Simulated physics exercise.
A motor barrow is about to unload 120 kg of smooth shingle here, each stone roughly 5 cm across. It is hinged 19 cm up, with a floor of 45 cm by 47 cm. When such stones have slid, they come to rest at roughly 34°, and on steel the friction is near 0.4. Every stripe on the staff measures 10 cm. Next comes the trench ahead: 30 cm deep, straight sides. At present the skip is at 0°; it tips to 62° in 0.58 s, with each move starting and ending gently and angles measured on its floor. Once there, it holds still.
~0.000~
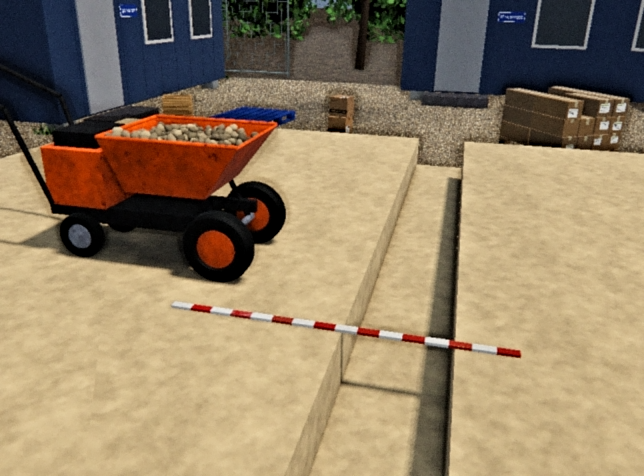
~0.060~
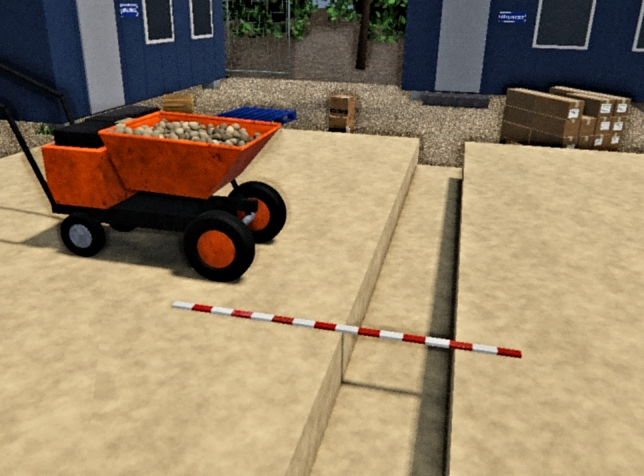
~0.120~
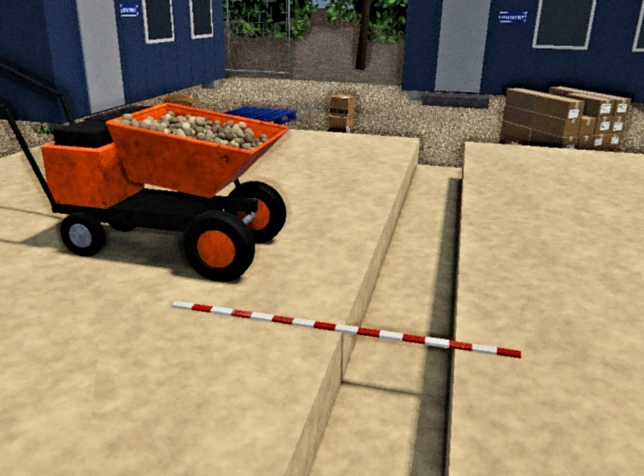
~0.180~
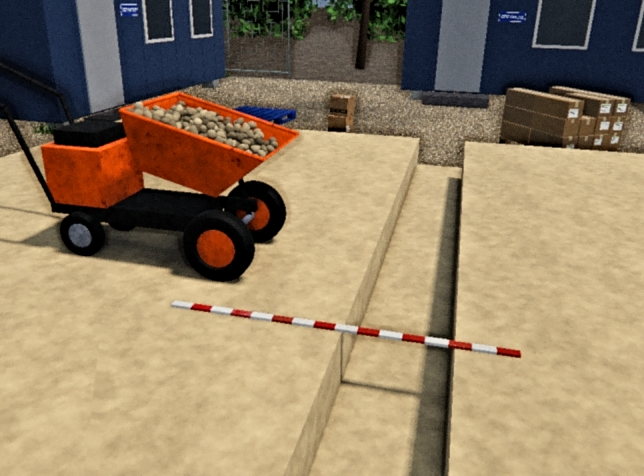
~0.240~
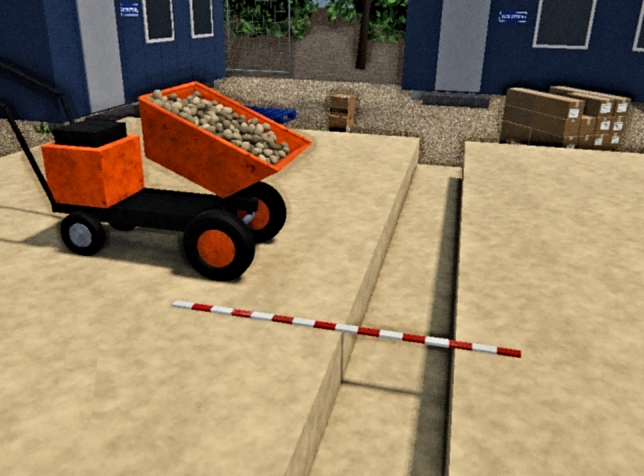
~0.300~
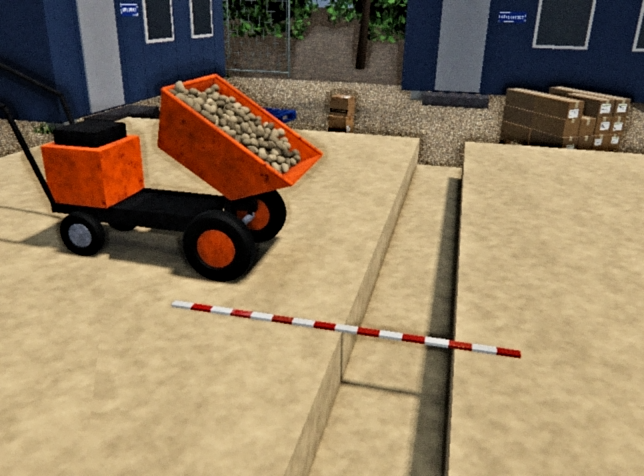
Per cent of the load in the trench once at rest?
About 80 %.
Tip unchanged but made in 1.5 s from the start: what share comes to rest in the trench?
My guess is near 70 percent.
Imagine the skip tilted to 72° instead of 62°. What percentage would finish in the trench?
In that case some 95 per cent.
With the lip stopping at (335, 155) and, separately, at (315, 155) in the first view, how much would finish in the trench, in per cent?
Near 45 per cent from the first place, 60 from the second.
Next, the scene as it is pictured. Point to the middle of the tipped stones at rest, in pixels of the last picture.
The stones end up centred near (402, 318).
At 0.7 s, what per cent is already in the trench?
I'd put it near 10 per cent.
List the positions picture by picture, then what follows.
In the first frame, the skip is at 0°, its lip at (237, 148); the top of the load is at (187, 131).
The second frame shows lip at (241, 149), floor tilted 2°, highest stones at (189, 129); the stones move at 0.5 m/s on average.
In the third frame, the skip is at 7°, its lip at (250, 153); the top of the load is at (170, 121); the stones move at 0.9 m/s on average.
In the fourth frame, the skip is at 14°, its lip at (263, 160); the top of the load is at (177, 111); the stones move at 1.2 m/s on average.
The fifth frame shows lip at (278, 171), floor tilted 23°, highest stones at (192, 101); the stones move at 1.4 m/s on average.
The sixth frame shows lip at (292, 185), floor tilted 33°, highest stones at (207, 94); the stones move at 1.5 m/s on average.
After 0.4 s the floor is at 52°; 100 % in the skip; the foremost stones are at (307, 189).
After 0.7 s the floor is at 62°; 80 % in the skip, 11 % short of the trench, 10 % in the trench; the foremost stones are at (387, 263).
After 1.0 s the floor is at 62°; 32 % in the skip, 8 % short of the trench, 60 % in the trench; the foremost stones are at (450, 317).
After 3.0 s the floor is at 62°; 0 % in the skip, 20 % short of the trench, 80 % in the trench; the foremost stones are at (450, 317).
